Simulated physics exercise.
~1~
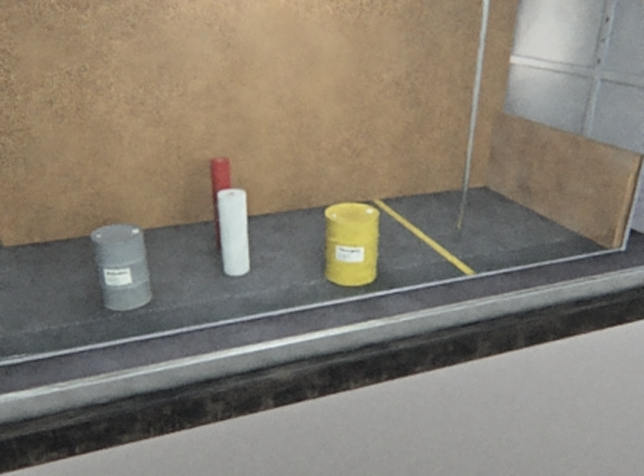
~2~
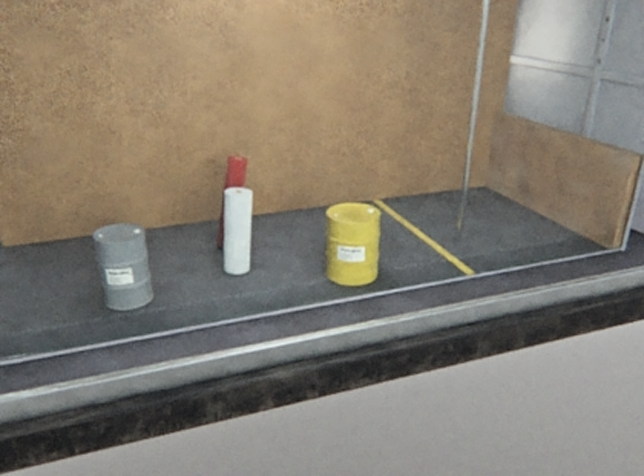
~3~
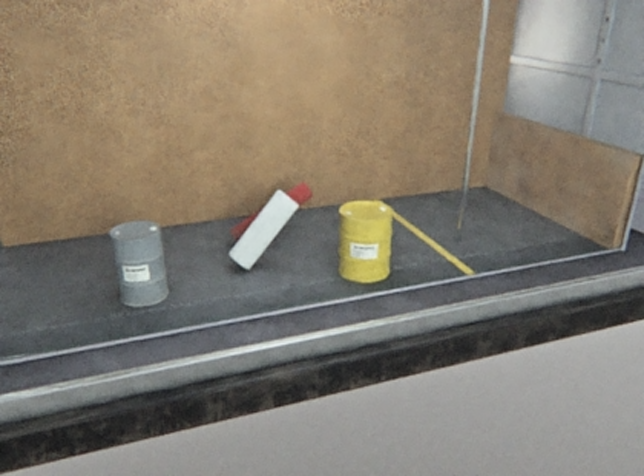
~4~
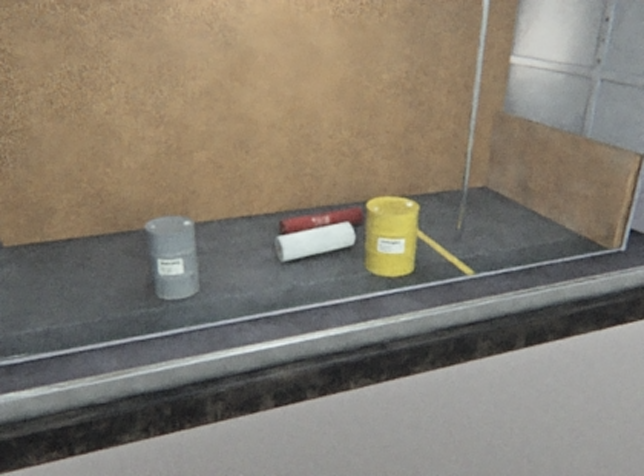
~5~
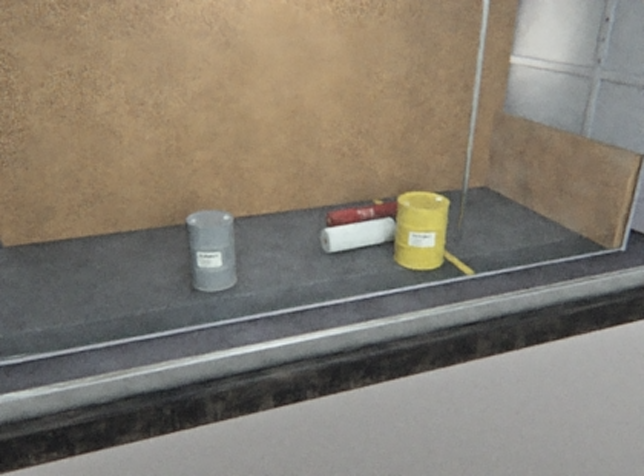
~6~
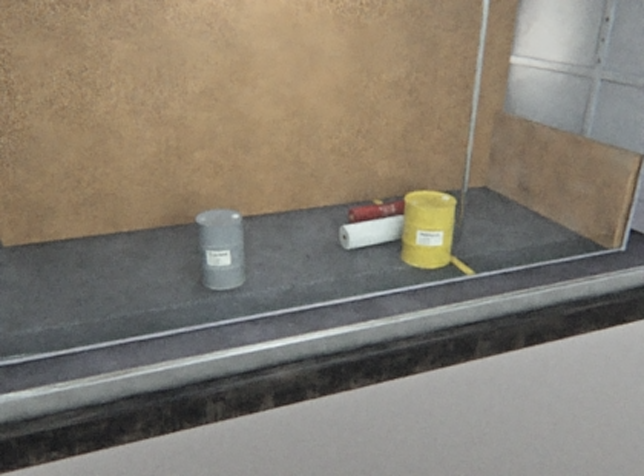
Metro car bay with grey and yellow drums sliding right and red and white rolls toppling, yellow drum stopping short of yellow line.
